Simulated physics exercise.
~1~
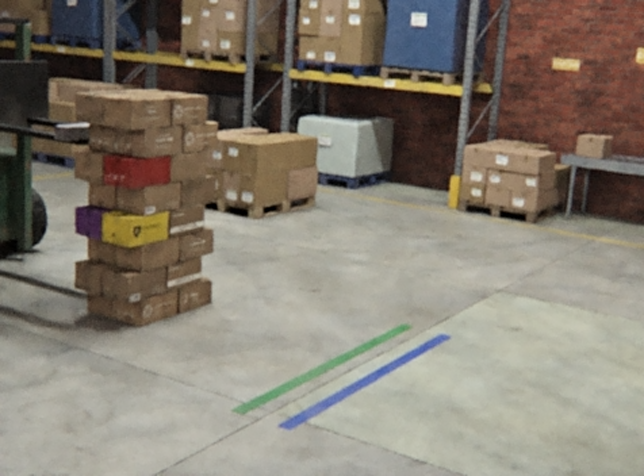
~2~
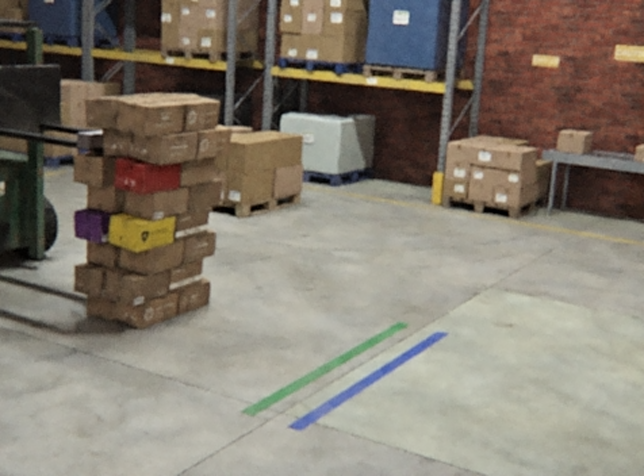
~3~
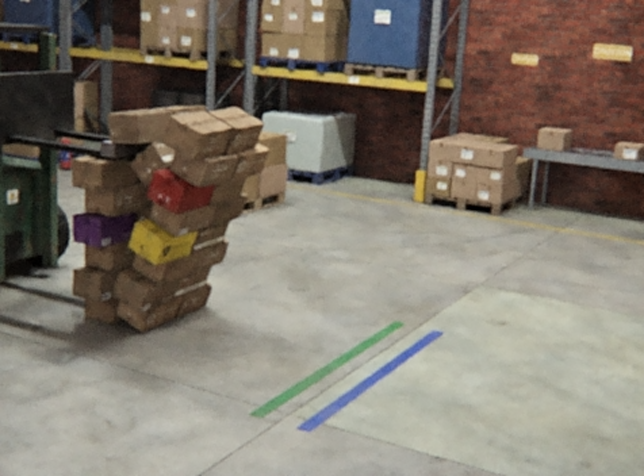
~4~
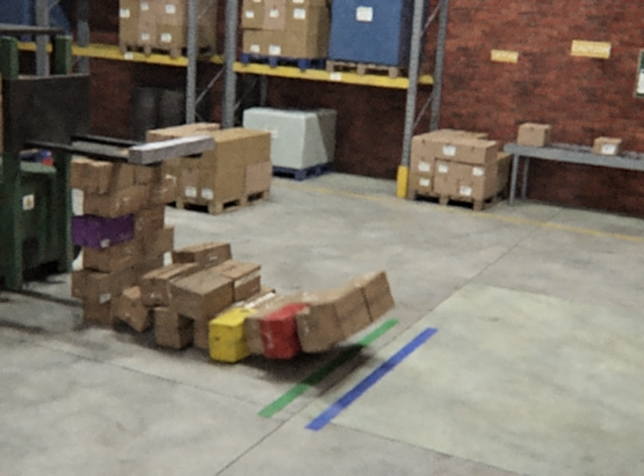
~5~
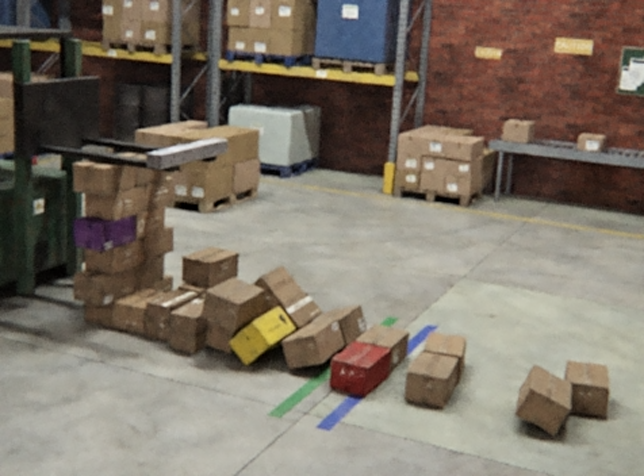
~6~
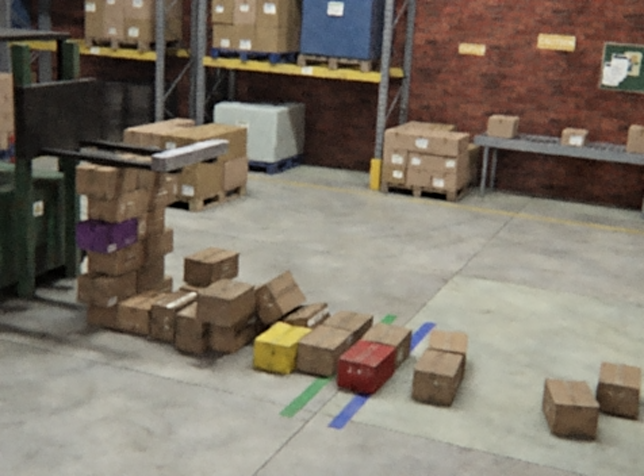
Forklift beam pushing over the upper front of a carton stack, boxes tumbling across green and blue lines, purple carton staying put.
